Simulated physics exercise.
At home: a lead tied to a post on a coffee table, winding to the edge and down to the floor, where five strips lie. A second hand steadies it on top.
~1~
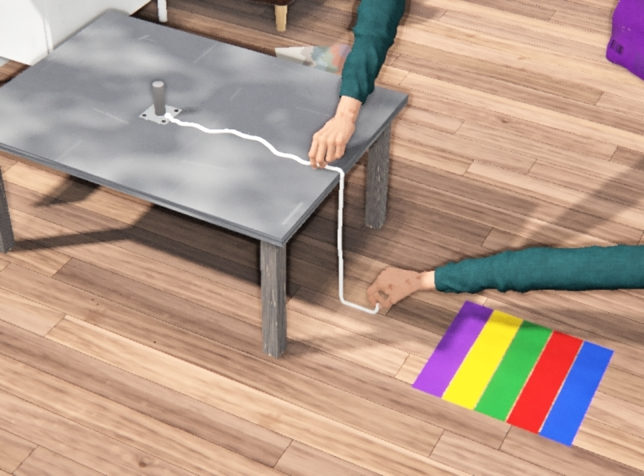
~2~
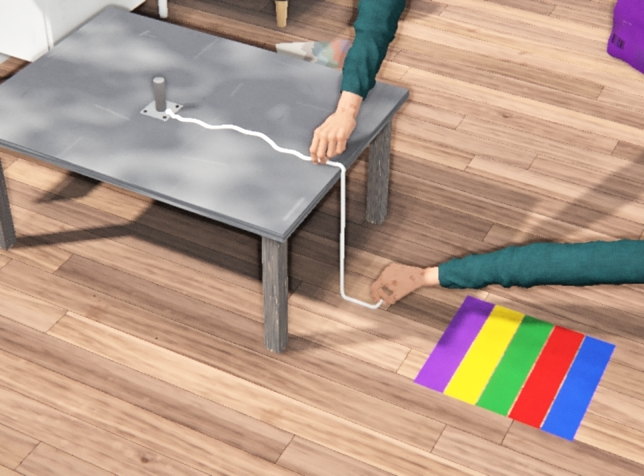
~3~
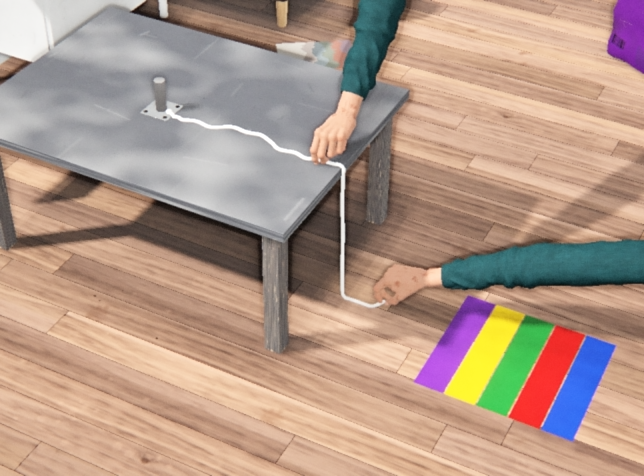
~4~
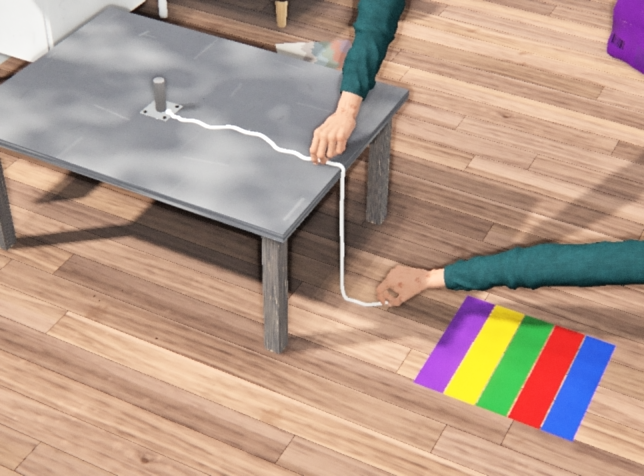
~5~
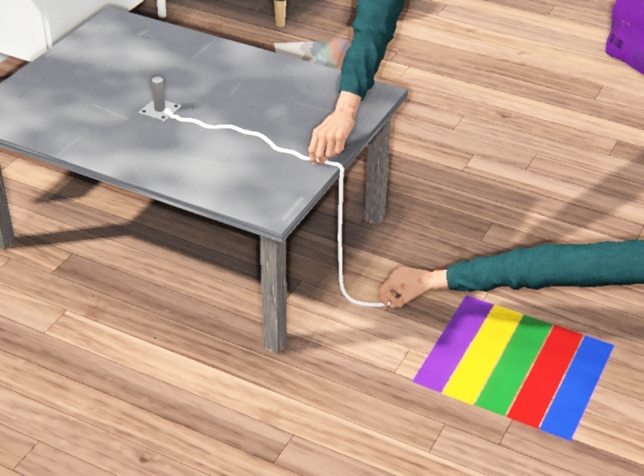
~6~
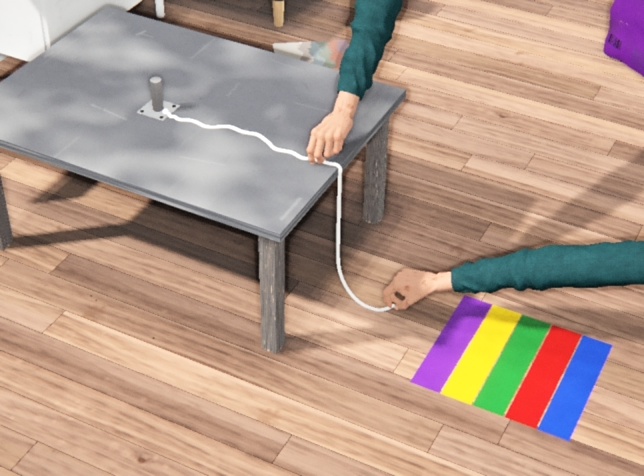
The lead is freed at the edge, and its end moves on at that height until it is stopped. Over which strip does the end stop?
It halts on the yellow strip.
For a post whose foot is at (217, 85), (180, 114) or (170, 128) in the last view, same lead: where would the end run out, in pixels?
Try by try, around (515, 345), (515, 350) and (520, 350).
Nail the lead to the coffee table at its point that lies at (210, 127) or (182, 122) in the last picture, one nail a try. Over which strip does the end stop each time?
Try by try: Yellow; yellow.
A little later, end near (429, 318); short of the strips.
Next, end near (466, 331); over purple.
When it is tight, end near (487, 338); over yellow. Over yellow.
